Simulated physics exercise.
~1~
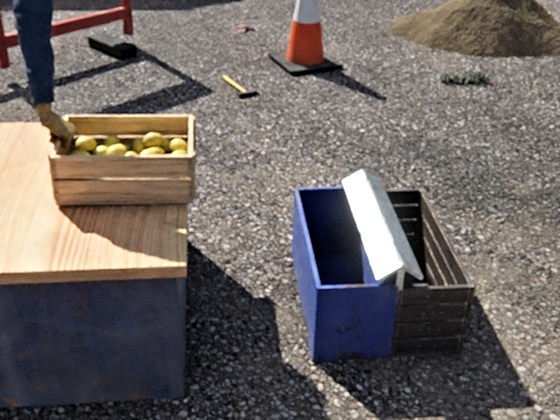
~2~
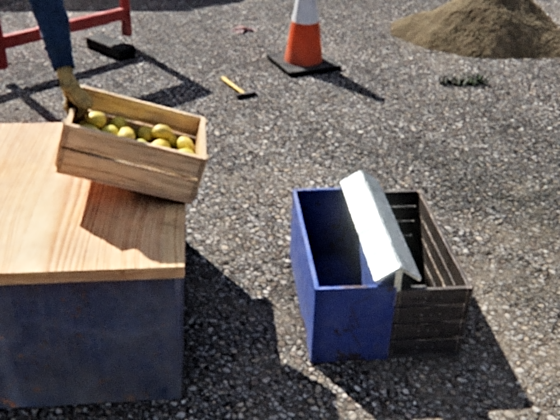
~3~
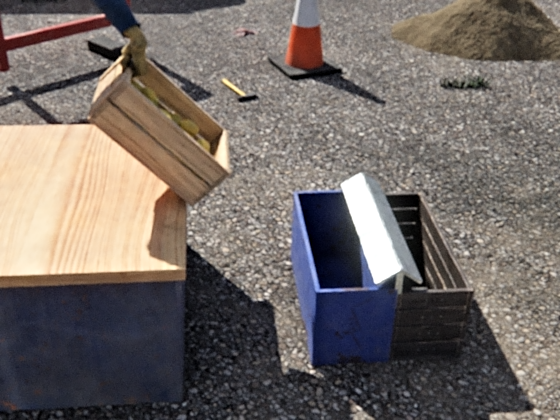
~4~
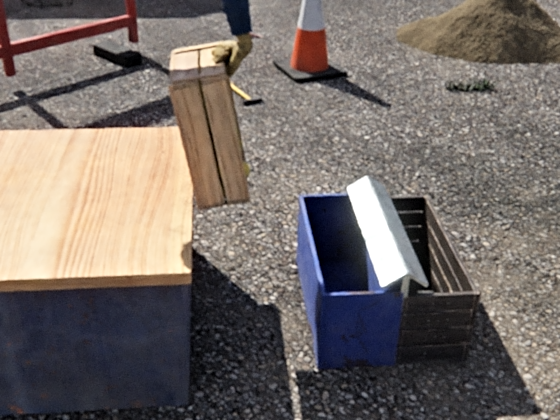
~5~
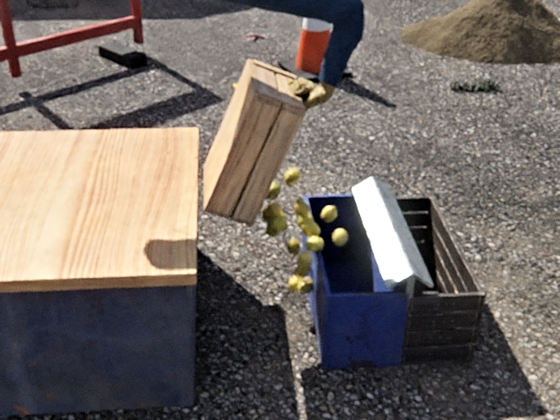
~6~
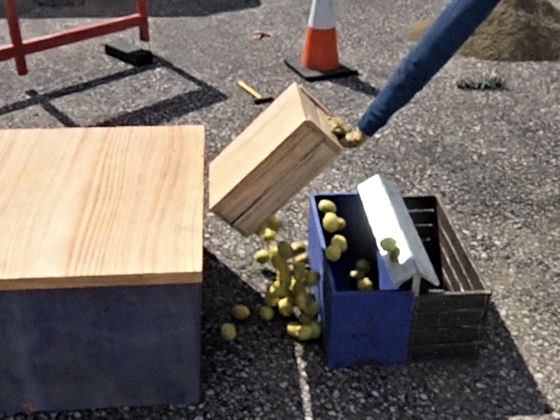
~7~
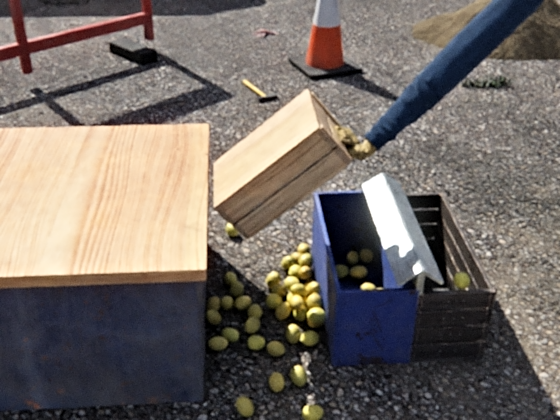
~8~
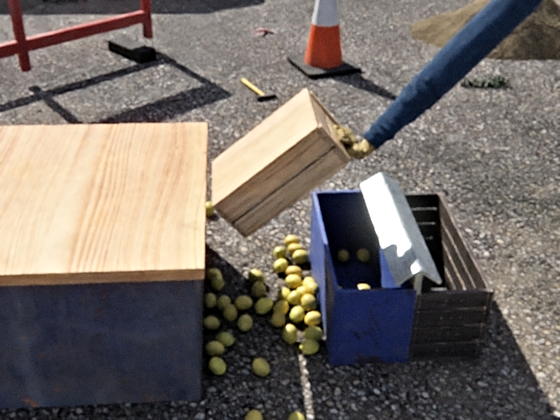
On rough tarmac, an arm tips a wooden crate, spilling most lemons short of a blue box.
